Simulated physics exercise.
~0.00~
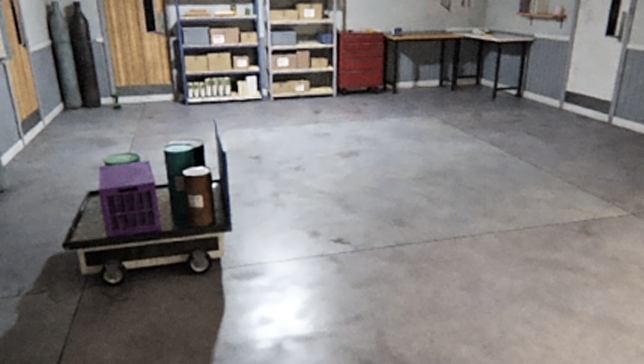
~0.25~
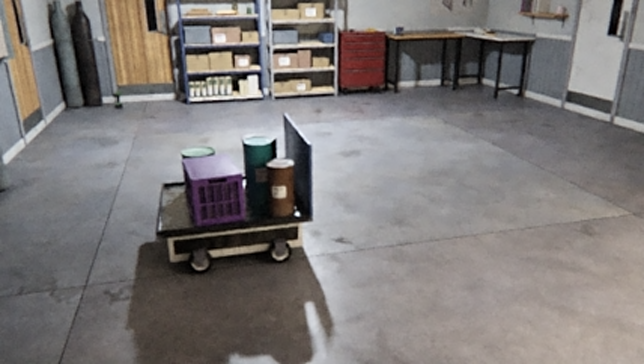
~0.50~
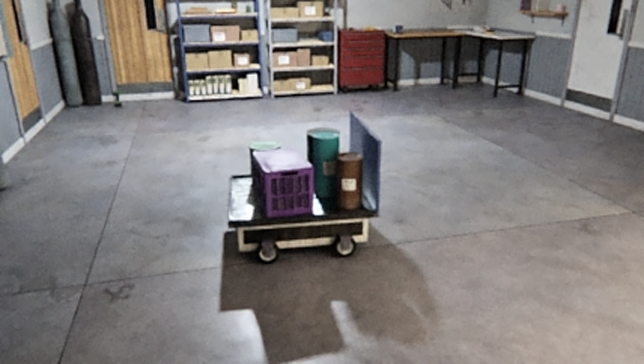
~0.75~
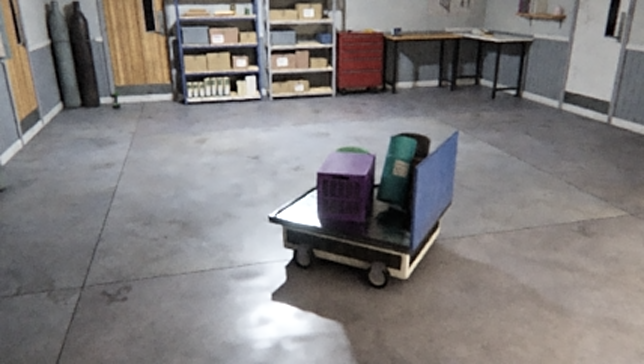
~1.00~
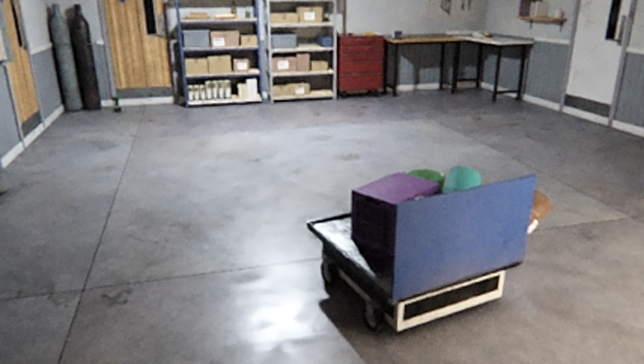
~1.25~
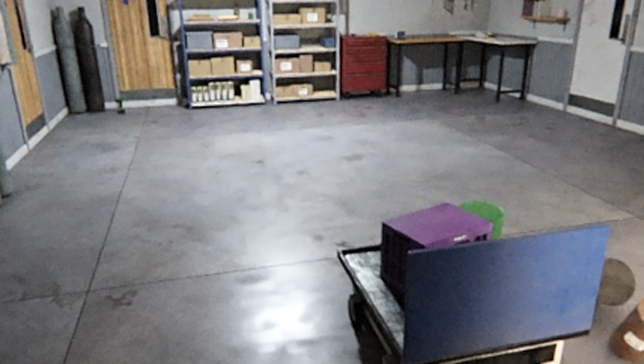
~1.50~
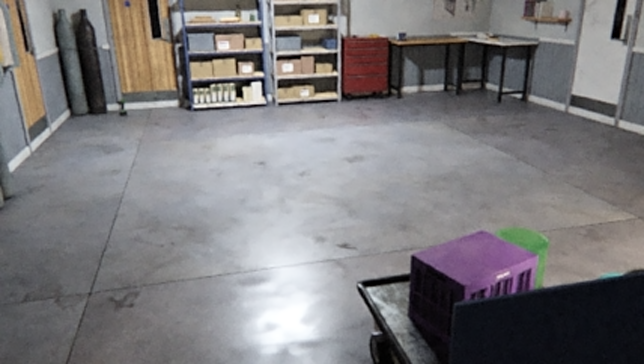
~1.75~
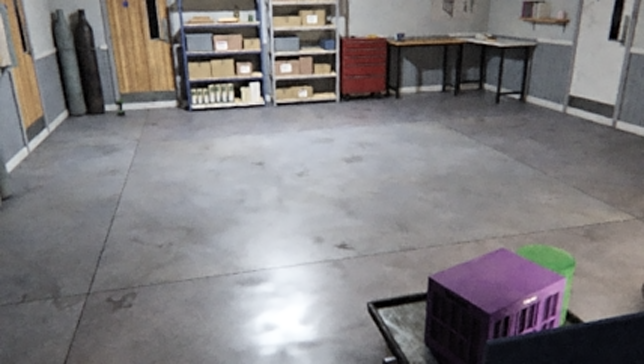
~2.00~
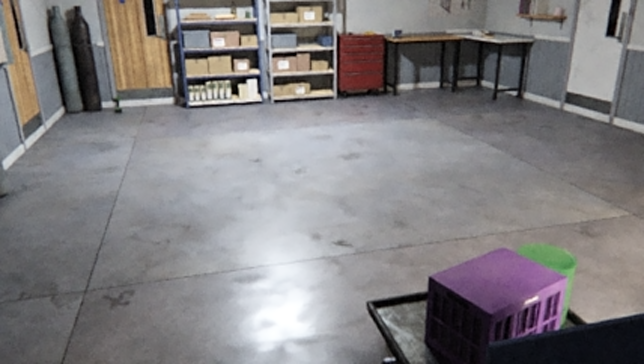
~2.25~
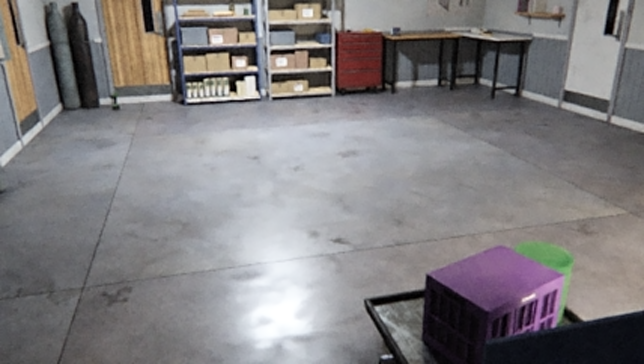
A flat cart with a blue upright board at its front rolls rightward across the grey floor of a workshop, seen from slightly above by a gently swaying camera. It carries a purple crate, a green pail, a turquoise canister and a brown canister, with shelves, a red cabinet and benches behind. As the cart swings toward the viewer, the turquoise and brown canisters tip, and the brown one tumbles off to the right. The cart rolls nearer into the lower right corner and stops, partly out of view, with the crate and the upright green pail still aboard.
